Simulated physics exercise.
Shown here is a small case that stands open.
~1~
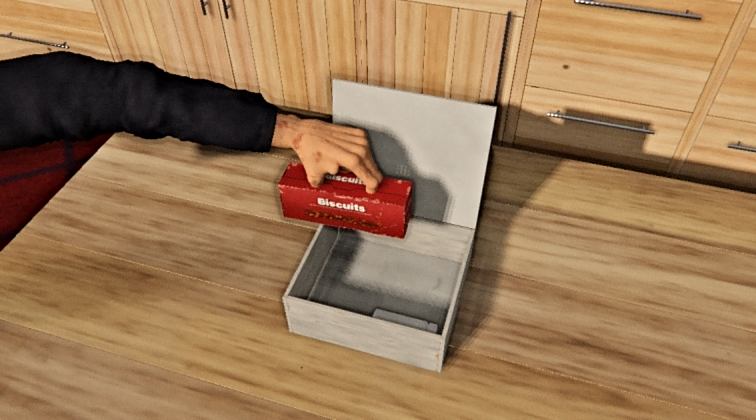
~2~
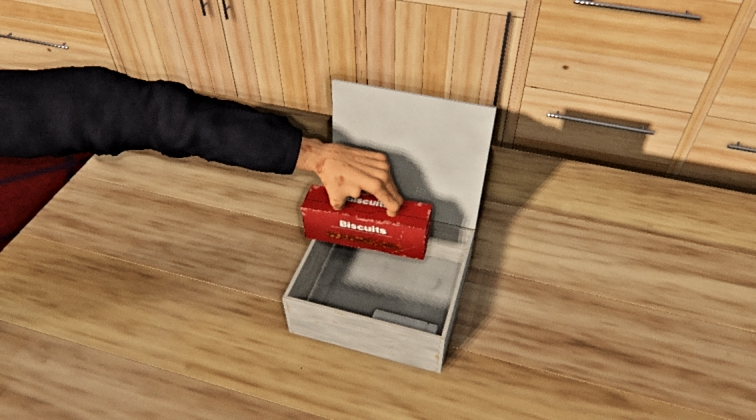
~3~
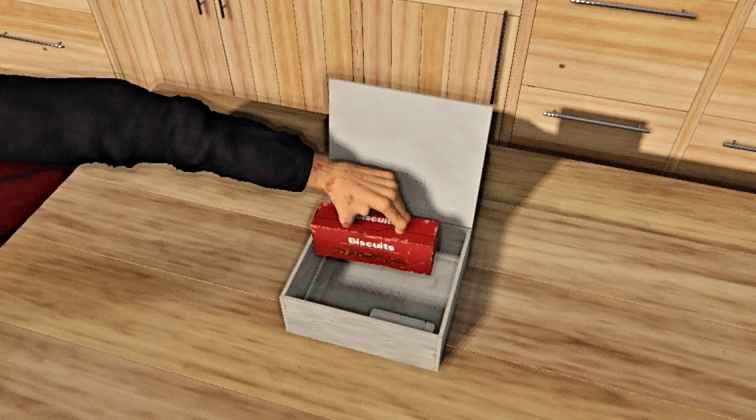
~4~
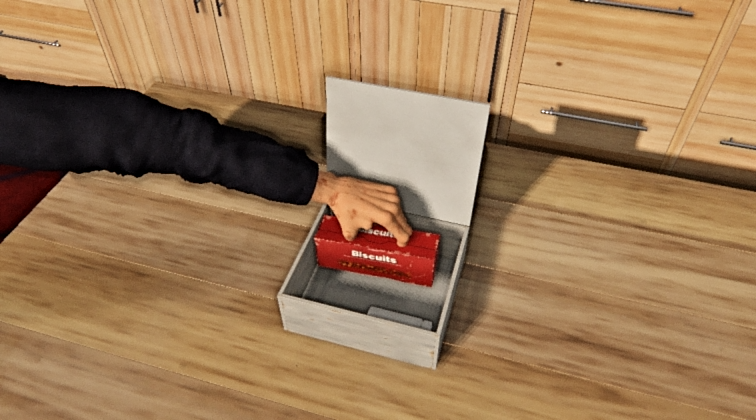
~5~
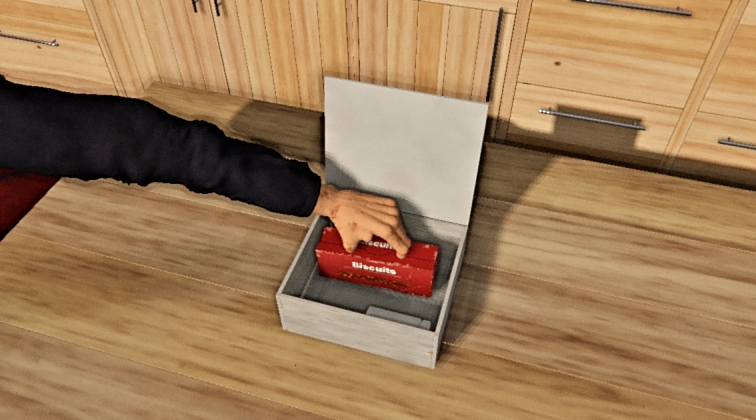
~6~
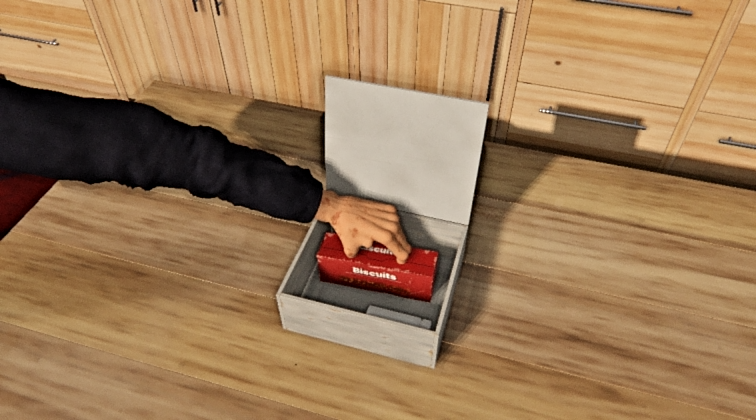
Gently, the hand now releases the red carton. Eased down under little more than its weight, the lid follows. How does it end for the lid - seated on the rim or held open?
For the lid it ends seated on the rim.
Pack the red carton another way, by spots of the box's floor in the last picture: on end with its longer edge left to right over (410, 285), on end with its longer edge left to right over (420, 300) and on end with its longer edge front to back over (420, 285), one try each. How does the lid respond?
On the first attempt the lid remains open a bit, on the second it remains open a bit, and on the third it remains open a bit.
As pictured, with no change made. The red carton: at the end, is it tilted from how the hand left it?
It keeps its pose.
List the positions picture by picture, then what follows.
The first frame shows coming down; red carton (346, 200).
The second frame shows coming down; red carton (367, 222).
The third frame shows coming down; red carton (375, 238).
The fourth frame shows coming down; red carton (378, 251).
The fifth frame shows coming down; red carton (378, 262).
The sixth frame shows put in, still held; red carton (378, 267).
Then, 1.40 s on from there, lid 72° above the rim.
Then, 2.00 s on from there, lid 28° above the rim.
In the end, lid shut; both unmoved. At the end, from the last picture's camera, red carton near (378, 267).
